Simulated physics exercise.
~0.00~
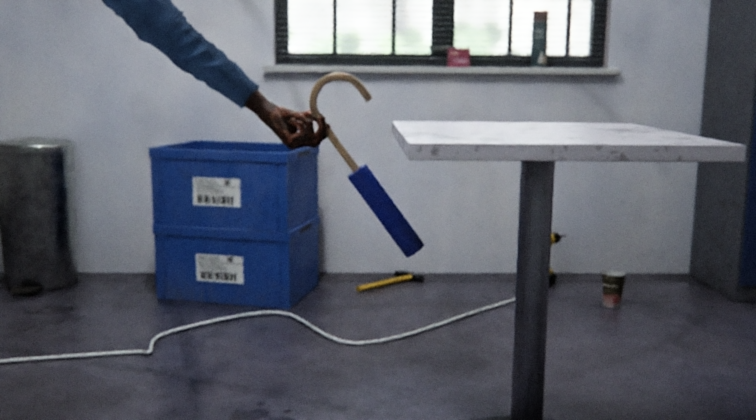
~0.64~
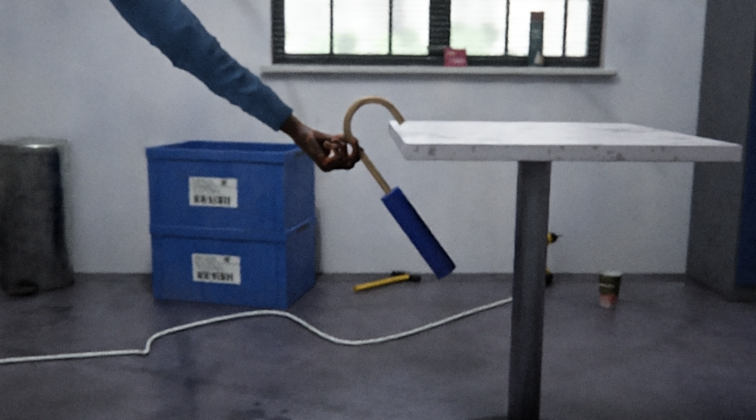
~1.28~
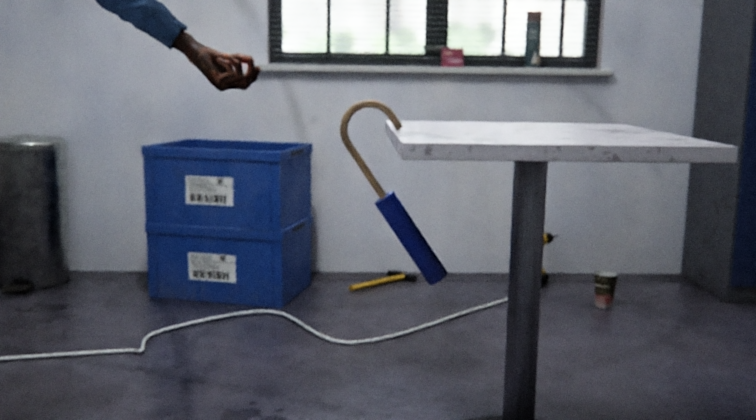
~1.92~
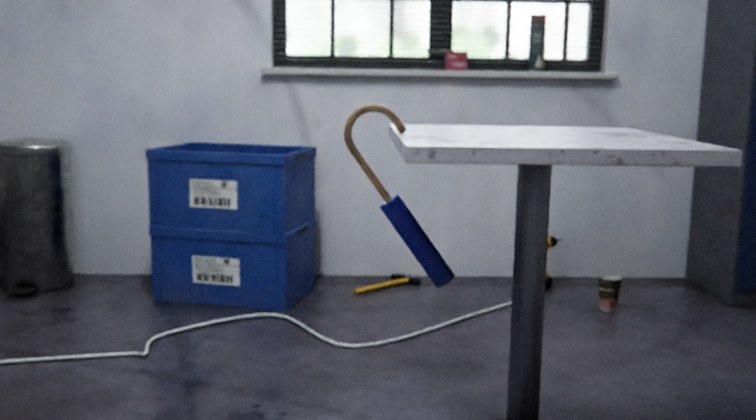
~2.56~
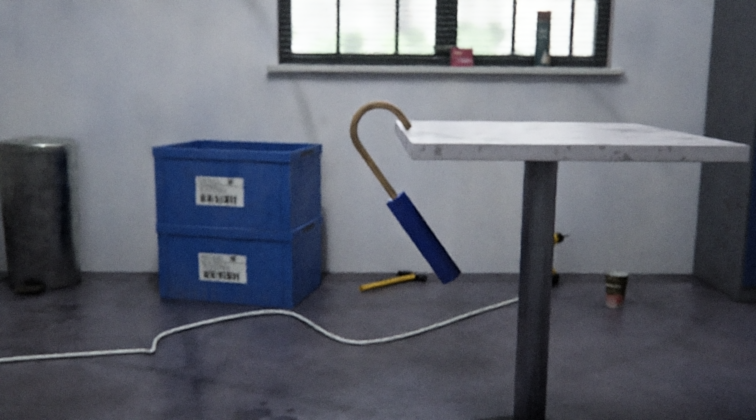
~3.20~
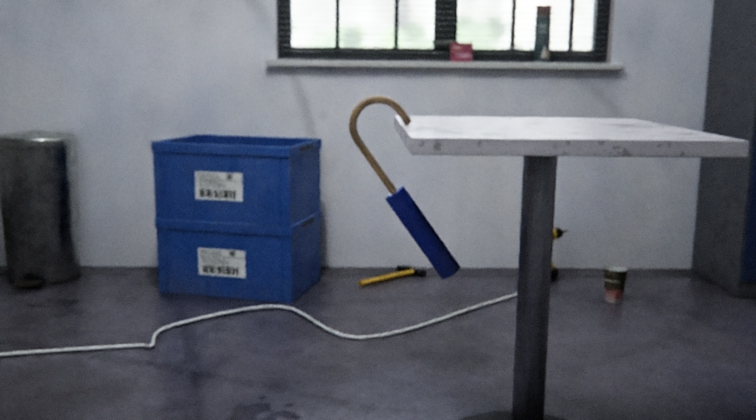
The video shows a hand holding a blue umbrella with a curved tan handle, moving it right to hook it over the left edge of a white table. The fingers let go and the hand withdraws, and the umbrella stays hanging at a slant from the table edge.
